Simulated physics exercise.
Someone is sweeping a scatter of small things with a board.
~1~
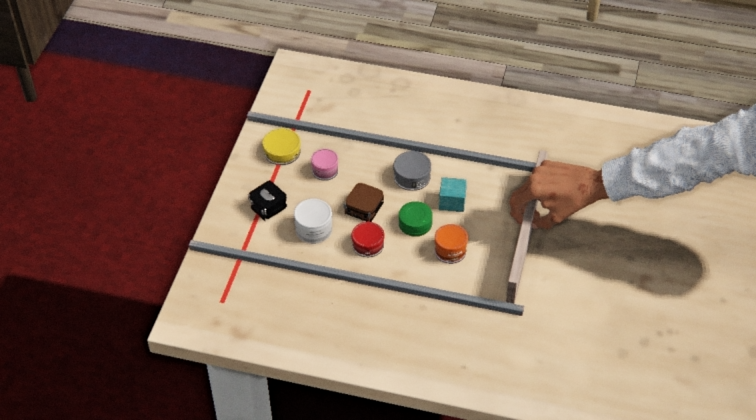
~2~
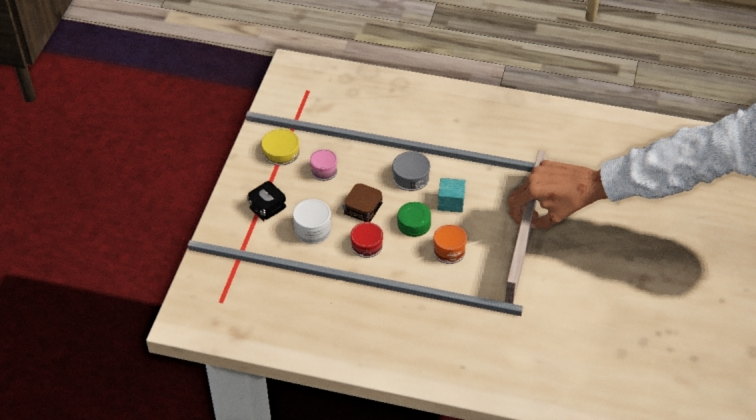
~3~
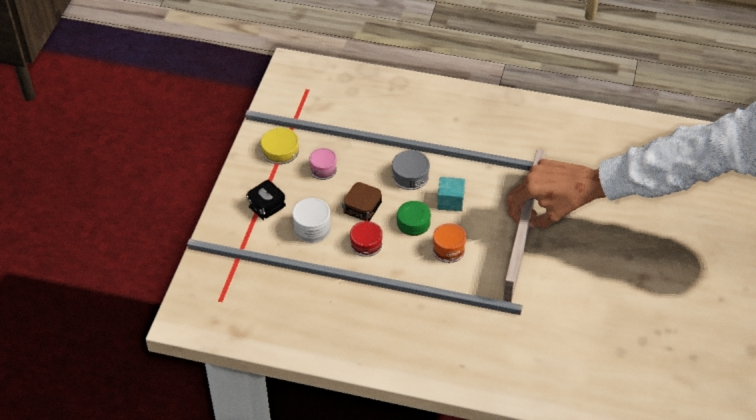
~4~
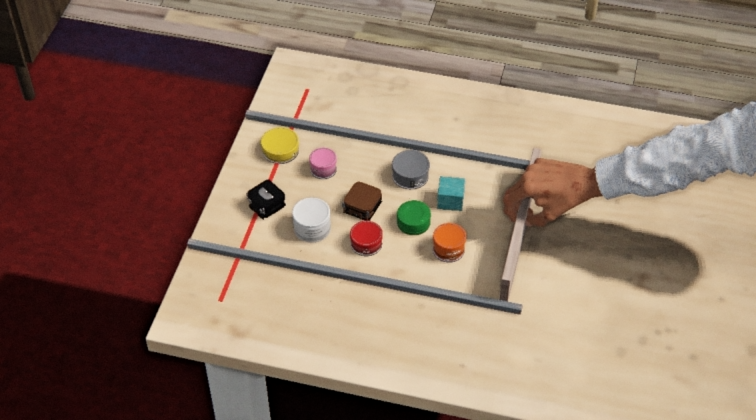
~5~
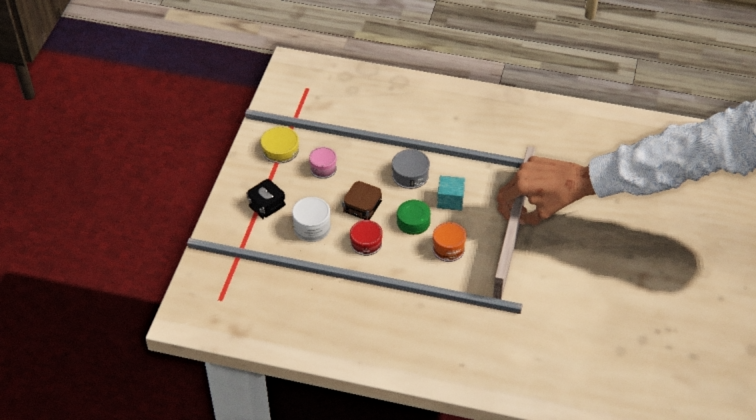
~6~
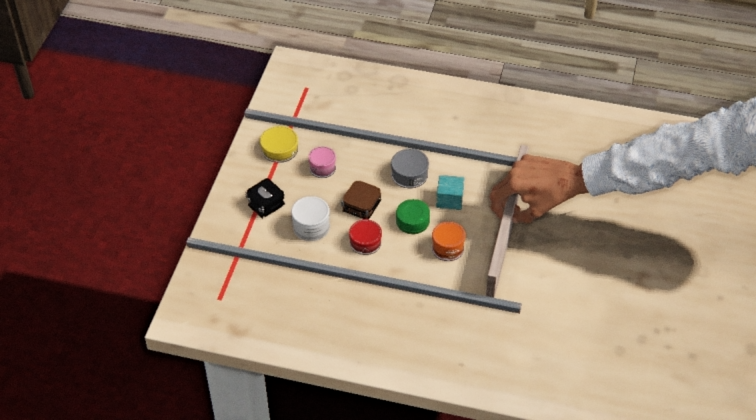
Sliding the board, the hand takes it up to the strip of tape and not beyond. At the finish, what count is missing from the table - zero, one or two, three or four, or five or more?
Missing: One or two.
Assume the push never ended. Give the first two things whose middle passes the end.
Order, earliest first: Black case, yellow tin.
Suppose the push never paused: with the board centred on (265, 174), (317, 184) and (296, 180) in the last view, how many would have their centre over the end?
Place by place: 2, 0 and 0.
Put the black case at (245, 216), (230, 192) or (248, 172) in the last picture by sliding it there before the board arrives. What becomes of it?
Spot by spot, it drops away, then drops away, then drops away.
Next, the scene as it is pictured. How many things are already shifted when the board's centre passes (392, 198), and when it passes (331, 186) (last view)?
At first I count 7, and then 9.
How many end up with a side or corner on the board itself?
Contact count: 5.
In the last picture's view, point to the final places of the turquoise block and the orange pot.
The turquoise block settles near (262, 158); as for the orange pot, near (239, 206).
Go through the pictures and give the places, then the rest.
Yellow tin (282, 147); black case (268, 201); pink tin (325, 165); board (527, 226); tape (269, 189), in the first picture.
Black case (267, 202); board (526, 226), in the second picture.
Pink tin (323, 164); turquoise block (451, 194), in the third picture.
Yellow tin (280, 146); red pot (366, 239), in the fourth picture.
Black case (267, 200); grey pot (411, 169), in the fifth picture.
Yellow tin (279, 144); black case (266, 199); pink tin (322, 162); board (508, 220); tape (266, 186), in the sixth picture.
Soon after, none off yet; yellow tin at rest near (279, 144); black case at rest near (266, 199); pink tin at rest near (322, 162).
After that, none off yet; yellow tin displaced a little near (261, 136); black case displaced about its own width near (230, 191); pink tin displaced well along near (273, 155).
In the end, the number that fall off is one or two; gone, black case and yellow tin.
